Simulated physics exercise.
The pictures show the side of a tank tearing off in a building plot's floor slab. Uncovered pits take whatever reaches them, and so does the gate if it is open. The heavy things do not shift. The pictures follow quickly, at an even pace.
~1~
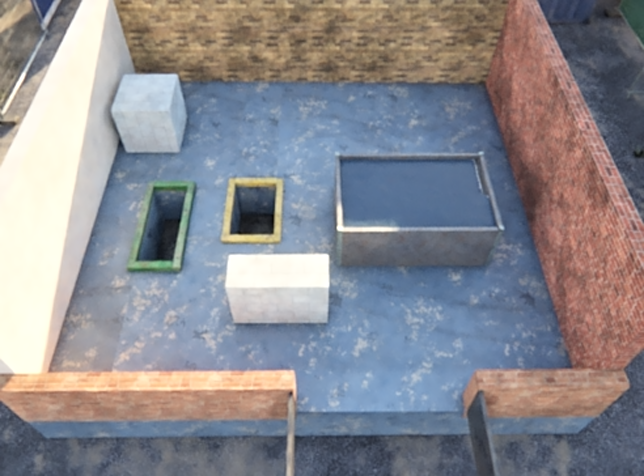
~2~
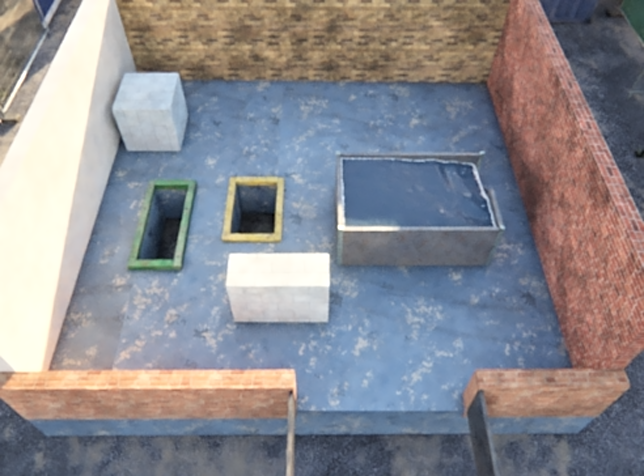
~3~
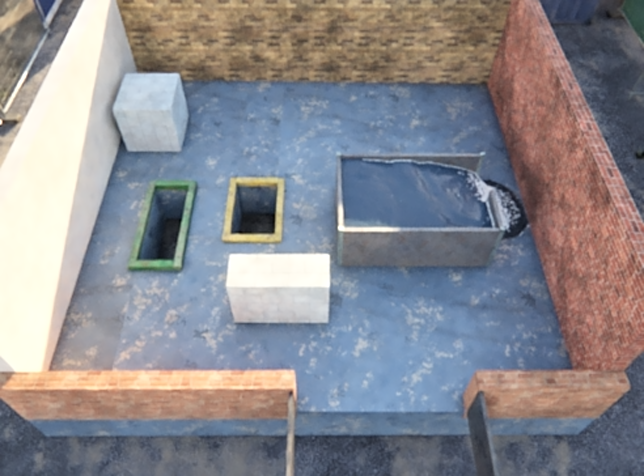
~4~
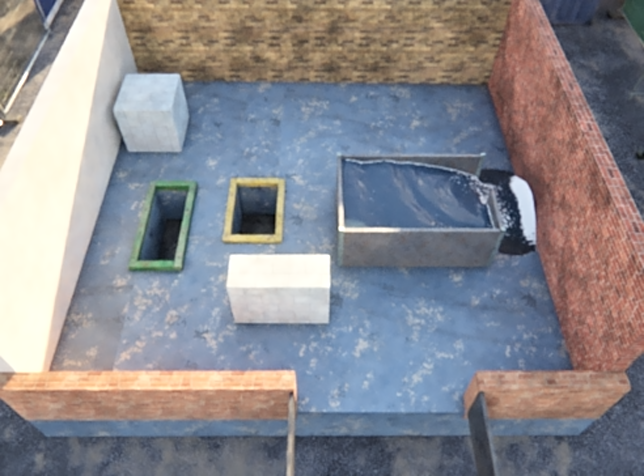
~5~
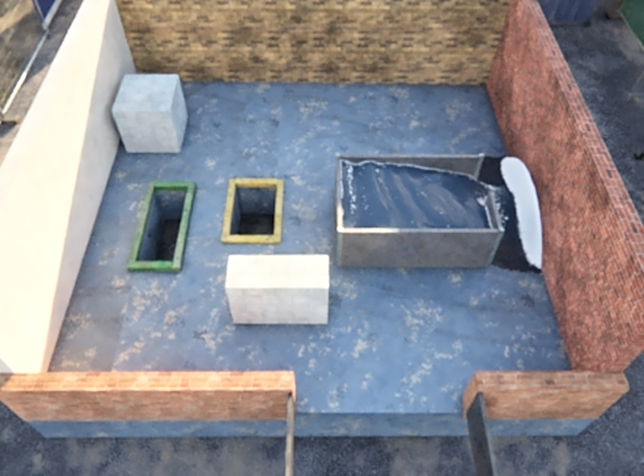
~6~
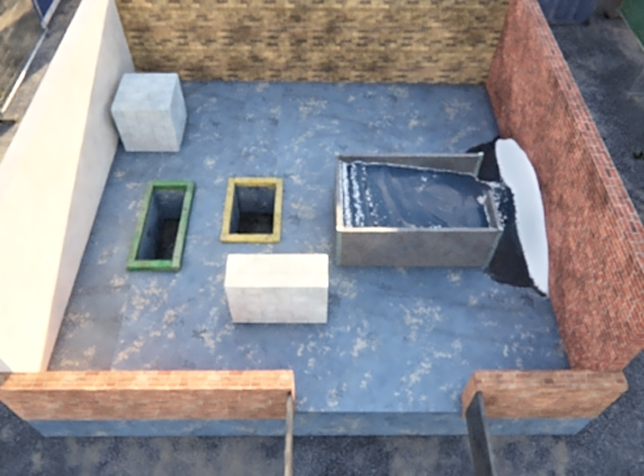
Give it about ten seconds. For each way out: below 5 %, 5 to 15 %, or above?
One by one: The gate takes from 5 to 15 %; the green pit takes not even 5 %; the yellow pit takes not even 5 %.
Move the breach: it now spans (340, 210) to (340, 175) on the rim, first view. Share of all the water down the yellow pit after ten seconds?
In per cent: Yellow 45.
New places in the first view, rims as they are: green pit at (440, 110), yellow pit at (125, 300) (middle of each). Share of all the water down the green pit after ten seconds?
Per cent: Green 25.
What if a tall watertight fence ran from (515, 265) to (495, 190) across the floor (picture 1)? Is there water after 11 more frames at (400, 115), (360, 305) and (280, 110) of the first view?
As listed: Under water, not flooded, not flooded.
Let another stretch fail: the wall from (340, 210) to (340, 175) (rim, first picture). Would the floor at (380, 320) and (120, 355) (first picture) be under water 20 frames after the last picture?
As listed: Clear, awash.
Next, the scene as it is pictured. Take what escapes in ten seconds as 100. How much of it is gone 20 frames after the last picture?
Close to 20 %.
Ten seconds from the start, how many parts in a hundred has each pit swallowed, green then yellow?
About 0 and 0 per cent.
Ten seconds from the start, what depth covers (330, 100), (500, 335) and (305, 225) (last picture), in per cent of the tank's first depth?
In turn 4, 8 and 4 in a hundred.
A moment on, water covers 20 % of the floor; the gate 0 %, the green pit 0 %, the yellow pit 0 %.
Next, water covers 30 % of the floor; the gate 0 %, the green pit 0 %, the yellow pit 0 %.
Then, water covers 45 % of the floor; the gate 3 %, the green pit 0 %, the yellow pit 0 %.
Later, water covers 80 % of the floor; the gate 7 %, the green pit 0 %, the yellow pit 0 %.
In the end, water covers 100 % of the floor; the gate 11 %, the green pit 0 %, the yellow pit 1 %.
